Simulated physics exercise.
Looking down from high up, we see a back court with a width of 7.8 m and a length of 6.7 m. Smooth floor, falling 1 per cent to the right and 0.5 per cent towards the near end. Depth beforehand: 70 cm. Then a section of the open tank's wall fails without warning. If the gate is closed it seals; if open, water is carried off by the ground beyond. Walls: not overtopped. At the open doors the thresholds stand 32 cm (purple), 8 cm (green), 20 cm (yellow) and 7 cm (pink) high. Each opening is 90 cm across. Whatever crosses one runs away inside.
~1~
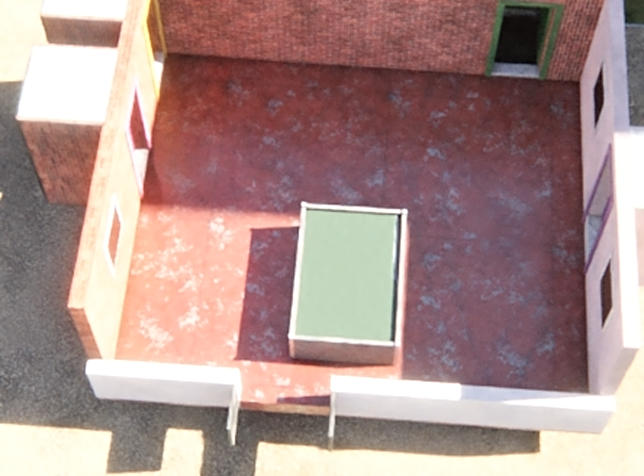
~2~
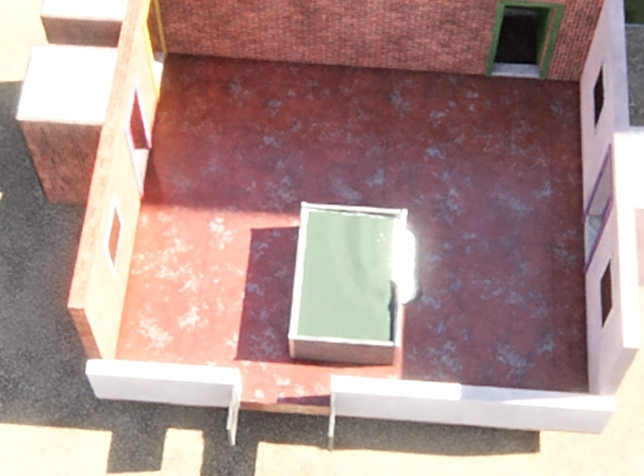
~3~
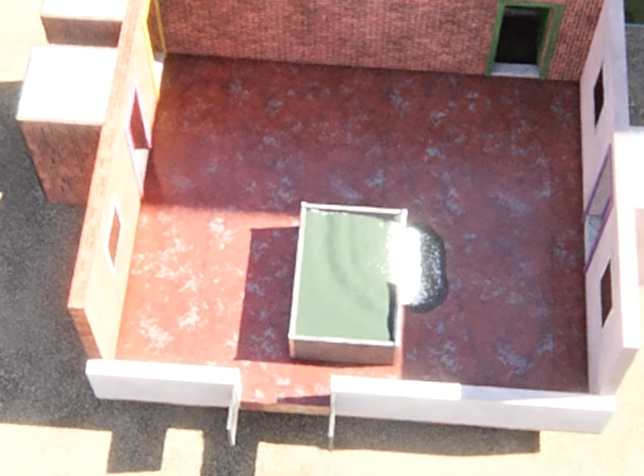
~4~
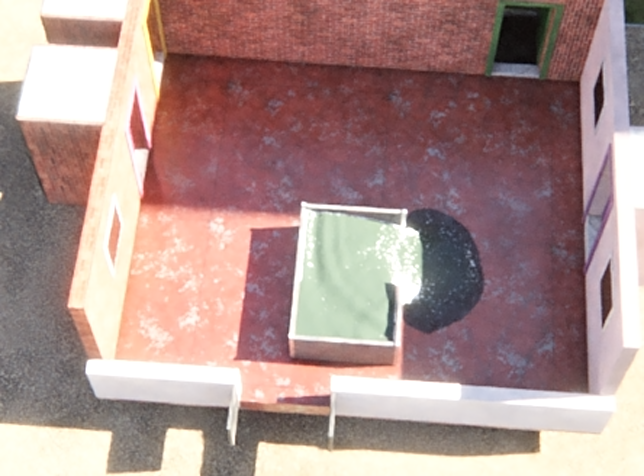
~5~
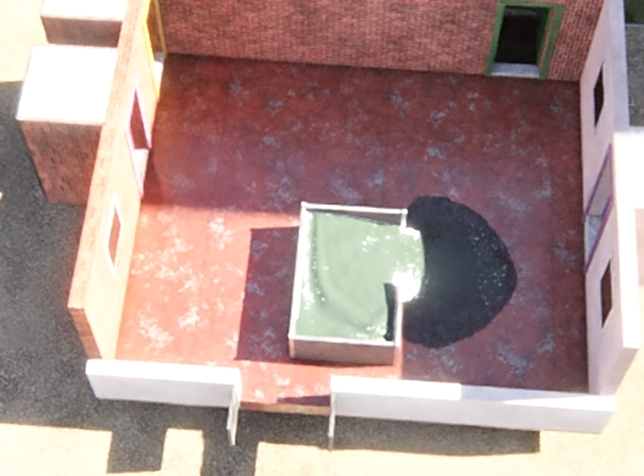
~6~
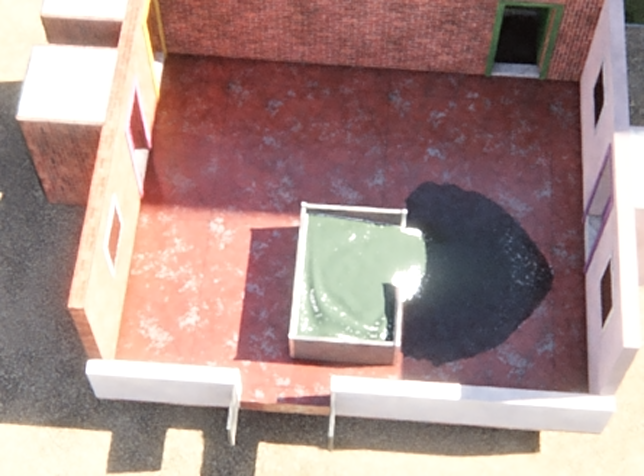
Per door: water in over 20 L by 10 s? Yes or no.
Purple door no, green door yes, yellow door no, pink door no.
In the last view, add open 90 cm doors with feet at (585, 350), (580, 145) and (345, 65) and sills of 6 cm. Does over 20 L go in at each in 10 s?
In turn: Beyond it, beyond it, short of it.
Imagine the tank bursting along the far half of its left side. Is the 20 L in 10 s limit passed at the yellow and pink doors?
Then: Yellow not over, pink above.
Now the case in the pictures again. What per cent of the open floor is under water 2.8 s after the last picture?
Covered: Roughly 35 per cent.
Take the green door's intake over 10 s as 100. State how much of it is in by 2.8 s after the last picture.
I'd put it at about 15 per cent by that point.
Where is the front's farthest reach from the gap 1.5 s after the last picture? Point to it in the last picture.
Point: Roughly (576, 87) in the last view.
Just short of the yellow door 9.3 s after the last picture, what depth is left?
Some 4.0 centimetres of depth.
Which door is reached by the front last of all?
Result: Pink door.
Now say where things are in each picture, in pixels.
The first frame shows the open tank at (349, 275) is whole and still, 70 cm deep.
In the second frame, the front is at a hidden place, 0.7 m from the gap at (399, 260); 0.3 m2 of floor is under water; 70 cm left at the back of the open tank.
In the third frame, the front is at (440, 296), 0.9 m from the gap at (399, 260); 0.9 m2 of floor is under water; 70 cm left at the back of the open tank.
In the fourth frame, the front is at (479, 286), 1.4 m from the gap at (399, 261); 2.3 m2 of floor is under water; 66 cm left at the back of the open tank.
In the fifth frame, the front is at (511, 285), 1.9 m from the gap at (399, 261); 3.8 m2 of floor is under water; 61 cm left at the back of the open tank.
In the sixth frame, the front is at (546, 288), 2.5 m from the gap at (399, 261); 5.6 m2 of floor is under water; 59 cm left at the back of the open tank.
Then, 0.7 s after the last picture water covers 25 % of the floor and is deepest (34 cm) near (414, 254); purple door 32 cm at the sill, 0 L in, green door not reached, yellow door not reached, pink door not reached.
Then, 1.5 s after the last picture water covers 30 % of the floor and is deepest (36 cm) near (584, 402); purple door 31 cm at the sill, 0 L in, green door not reached, yellow door not reached, pink door not reached.
Then, 2.8 s after the last picture water covers 35 % of the floor and is deepest (28 cm) near (576, 87); purple door 22 cm at the sill, 1 L in, green door 18 cm at the sill, 14 L in, yellow door not reached, pink door not reached.
Then, 5.3 s after the last picture water covers 65 % of the floor and is deepest (16 cm) near (580, 266); purple door 15 cm at the sill, 1 L in, green door 13 cm at the sill, 82 L in, yellow door not reached, pink door not reached.
Then, 9.3 s after the last picture water covers 95 % of the floor and is deepest (10 cm) near (584, 412); purple door 10 cm at the sill, 1 L in, green door 9 cm at the sill, 106 L in, yellow door 4 cm at the sill, 0 L in, pink door 4 cm at the sill, 0 L in.
